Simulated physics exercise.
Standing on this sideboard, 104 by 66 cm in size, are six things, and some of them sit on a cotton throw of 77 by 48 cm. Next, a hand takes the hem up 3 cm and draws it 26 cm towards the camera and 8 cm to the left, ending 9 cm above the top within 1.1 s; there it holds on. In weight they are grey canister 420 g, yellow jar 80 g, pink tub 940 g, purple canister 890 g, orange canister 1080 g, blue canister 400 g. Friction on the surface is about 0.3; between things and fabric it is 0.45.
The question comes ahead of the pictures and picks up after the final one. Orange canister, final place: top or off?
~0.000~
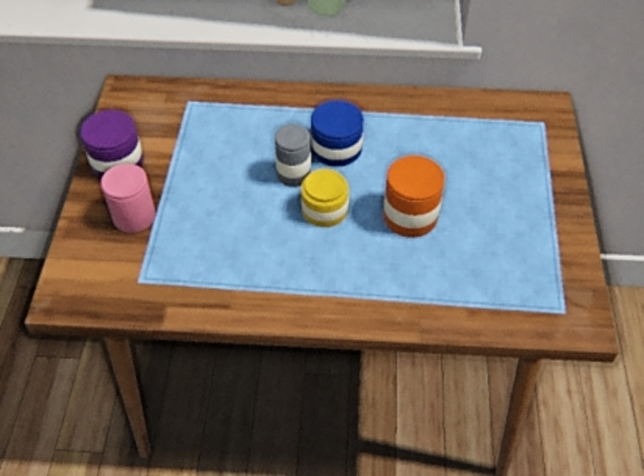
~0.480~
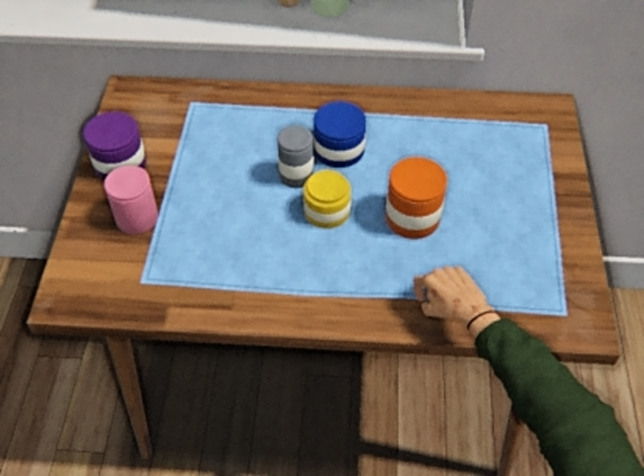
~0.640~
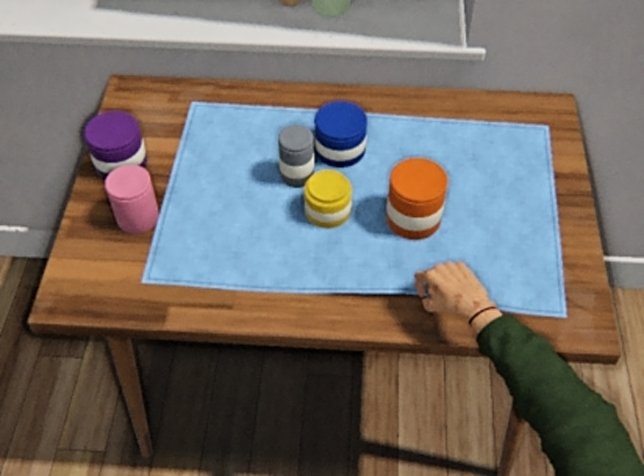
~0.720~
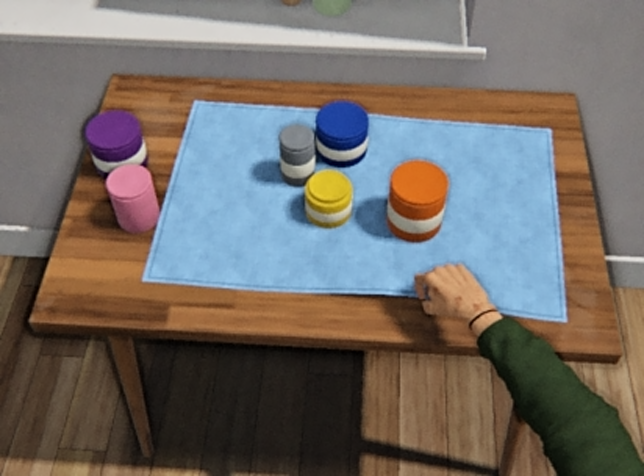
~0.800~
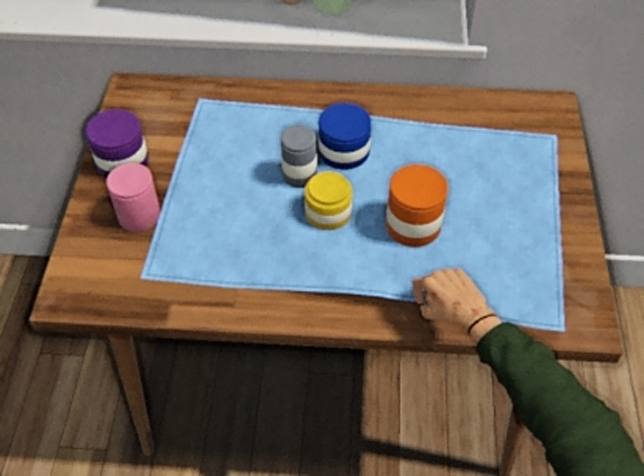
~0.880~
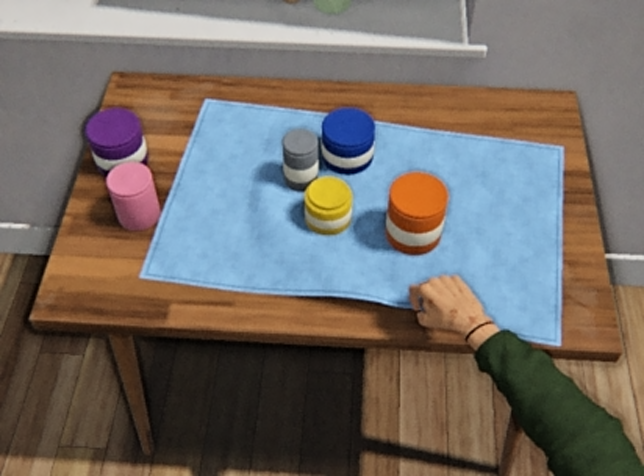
Off.
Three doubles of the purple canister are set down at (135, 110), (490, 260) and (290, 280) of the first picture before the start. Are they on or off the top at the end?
Log, listed order - kept / lost / lost.
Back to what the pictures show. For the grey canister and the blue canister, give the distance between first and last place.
Grey canister 30 centimetres, blue canister 35 centimetres.
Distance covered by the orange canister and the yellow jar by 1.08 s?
I'd put the orange canister at some 10 centimetres and the yellow jar at some 8 centimetres.
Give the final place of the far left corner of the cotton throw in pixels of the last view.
Roughly (317, 167).
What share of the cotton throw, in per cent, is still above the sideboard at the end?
About 45 per cent.
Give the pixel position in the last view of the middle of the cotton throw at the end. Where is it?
Near (335, 345).
After 1.1 s, 95 % of the cotton throw is still over the top; orange canister 12 cm off its start, blue canister 9 cm off its start, yellow jar 8 cm off its start.
After 1.3 s, 80 % of the cotton throw is still over the top; orange canister 21 cm off its start, blue canister 18 cm off its start, yellow jar 15 cm off its start.
After 1.5 s, 70 % of the cotton throw is still over the top; orange canister 28 cm off its start at (411, 305), blue canister 24 cm off its start at (372, 206), yellow jar 21 cm off its start at (324, 272).
After 1.7 s, 55 % of the cotton throw is still over the top; orange canister 35 cm off its start, blue canister 29 cm off its start, yellow jar 24 cm off its start.
After 3.3 s, 45 % of the cotton throw is still over the top; orange canister over the edge, blue canister 36 cm off its start at (383, 261), grey canister 30 cm off its start at (311, 261), yellow jar 30 cm off its start at (321, 319).
